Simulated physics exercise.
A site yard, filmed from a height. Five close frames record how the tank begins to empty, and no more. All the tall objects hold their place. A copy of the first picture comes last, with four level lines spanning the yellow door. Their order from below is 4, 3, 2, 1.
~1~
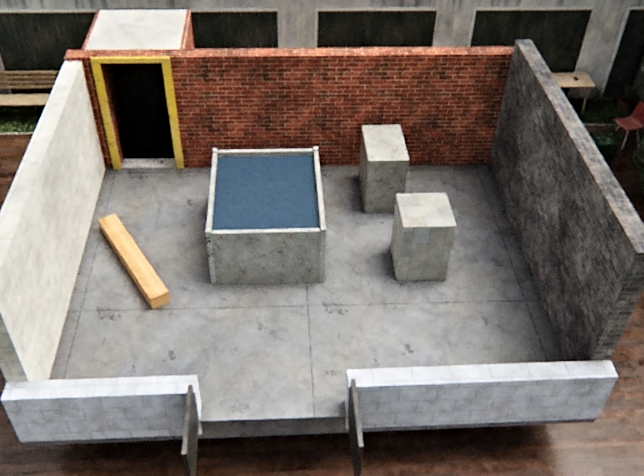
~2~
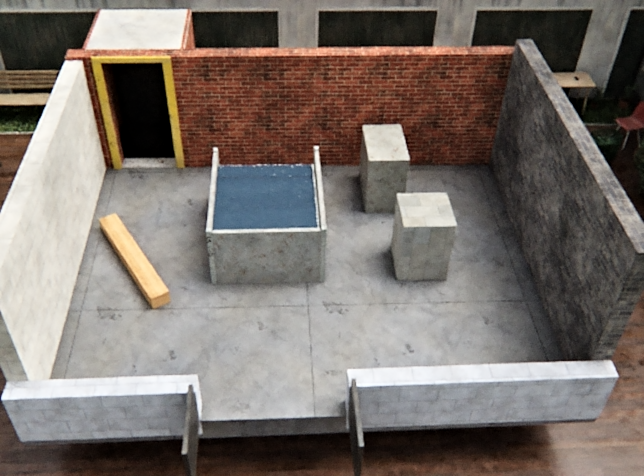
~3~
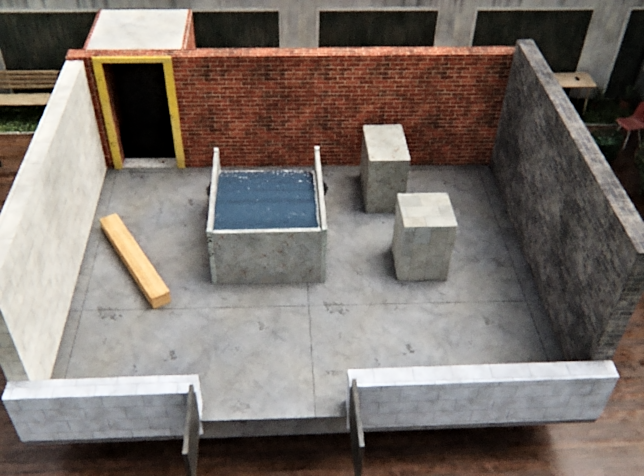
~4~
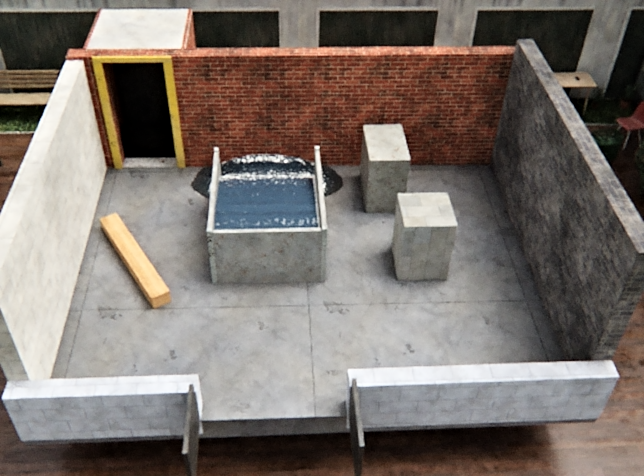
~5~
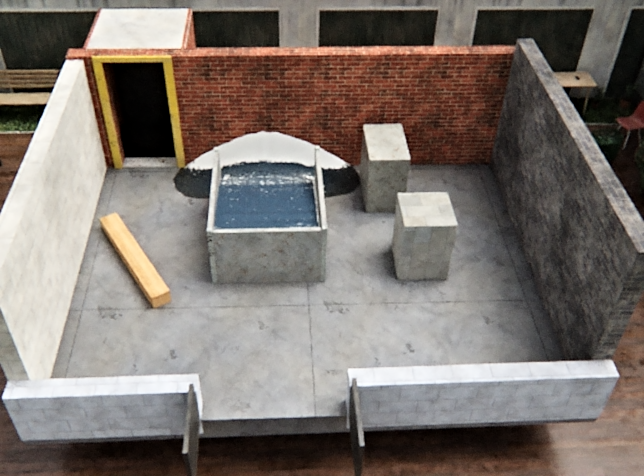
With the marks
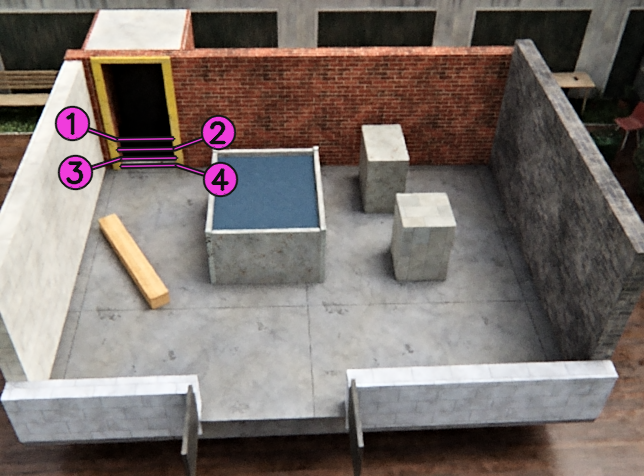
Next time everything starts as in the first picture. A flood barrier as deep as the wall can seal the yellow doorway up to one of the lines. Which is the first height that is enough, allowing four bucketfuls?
Take 3.
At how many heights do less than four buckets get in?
Three.
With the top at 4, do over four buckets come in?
Yes, that goes wrong.
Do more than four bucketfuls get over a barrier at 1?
No, that is safe.
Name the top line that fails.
It is 4.
On the marked copy, 1 at (144, 139); 2 at (146, 149); 3 at (147, 158); 4 at (149, 165); from the bottom up 4, 3, 2, 1.
For line 1, nothing gets over.
For line 2, nothing gets over.
For line 3, a bucket or two gets in.
For line 4, about 14 bucketfuls get in.
